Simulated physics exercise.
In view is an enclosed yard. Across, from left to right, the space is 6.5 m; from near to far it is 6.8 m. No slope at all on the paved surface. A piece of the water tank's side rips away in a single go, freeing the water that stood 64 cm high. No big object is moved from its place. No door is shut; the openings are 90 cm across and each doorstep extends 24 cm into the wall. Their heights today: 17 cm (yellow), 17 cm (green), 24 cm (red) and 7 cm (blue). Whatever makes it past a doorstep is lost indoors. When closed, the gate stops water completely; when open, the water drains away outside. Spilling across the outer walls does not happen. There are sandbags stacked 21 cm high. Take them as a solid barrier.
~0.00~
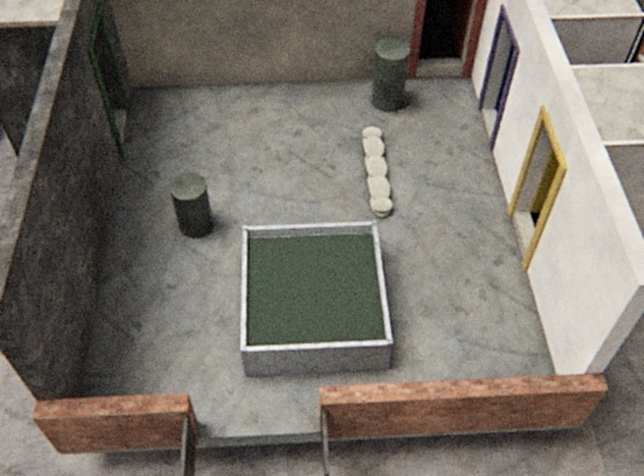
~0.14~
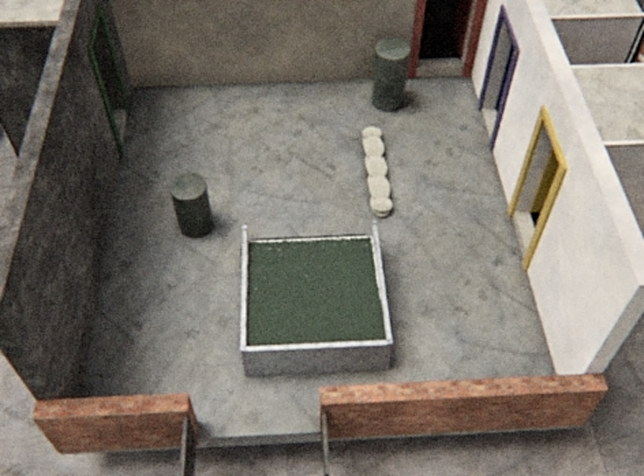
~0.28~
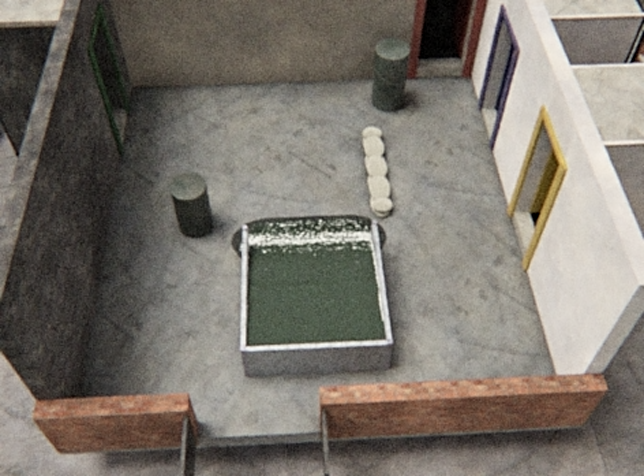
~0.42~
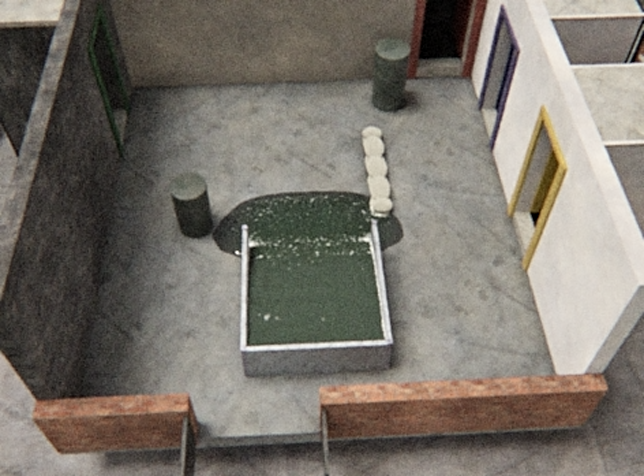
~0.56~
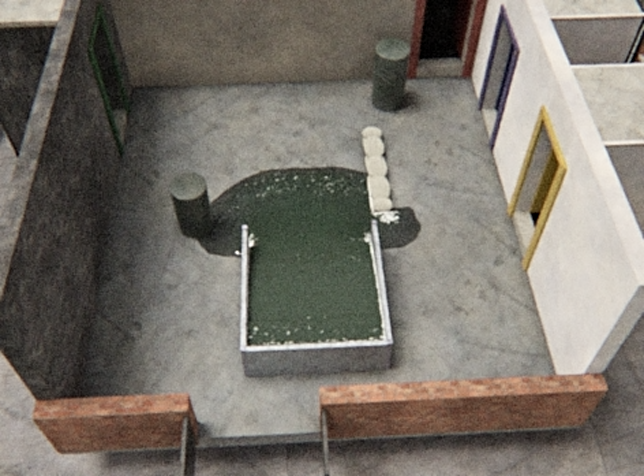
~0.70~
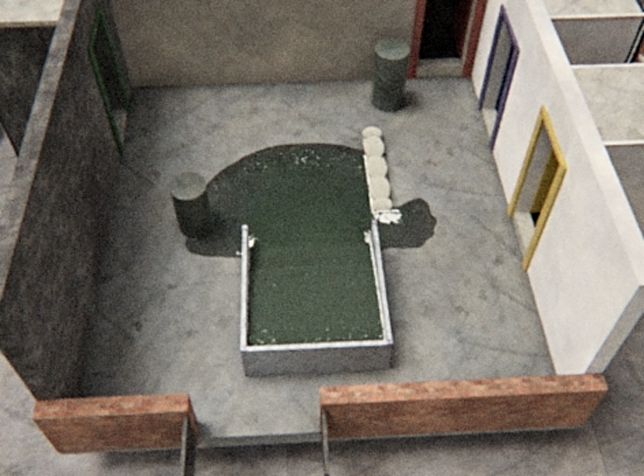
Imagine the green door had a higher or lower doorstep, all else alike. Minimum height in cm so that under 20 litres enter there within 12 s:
15 cm.
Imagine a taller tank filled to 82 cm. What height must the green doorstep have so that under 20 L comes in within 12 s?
I'd go with near 20 cm then.
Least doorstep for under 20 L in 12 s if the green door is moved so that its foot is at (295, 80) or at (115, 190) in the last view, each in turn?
In turn: Roughly 26 cm, roughly 5.5 cm.
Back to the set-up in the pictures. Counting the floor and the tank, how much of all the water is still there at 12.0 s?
What remains is some 94 per cent of the water.
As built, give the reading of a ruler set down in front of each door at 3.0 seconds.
In cm: Yellow 5, green 9, red 8, blue 3.
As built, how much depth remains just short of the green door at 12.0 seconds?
Some 5.0 cm.
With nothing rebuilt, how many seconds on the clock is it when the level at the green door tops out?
Crest at t of about 4.0 s.
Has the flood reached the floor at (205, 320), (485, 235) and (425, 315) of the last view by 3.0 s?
In turn: Still dry, under water, still dry.
After 1.4 s water covers 35 % of the floor, deepest (26 cm) near (279, 253); it has not reached the green door.
After 3.0 s water covers 45 % of the floor, deepest (34 cm) near (142, 91); 9 cm at the green door, 0 litres in over its 17 cm doorstep.
After 12.0 s water covers 95 % of the floor, deepest (9 cm) near (535, 300); 5 cm at the green door, 12 litres in over its 17 cm doorstep.
At the green door as built, the water arrived by 2.2 s and peaked near 21 cm at 4.0 s.
Run again over the same 12 s with other heights there, 32 litres in over 13.5 cm, 8 litres over 18 cm. The limit of 20 litres is kept from about 15 cm up.
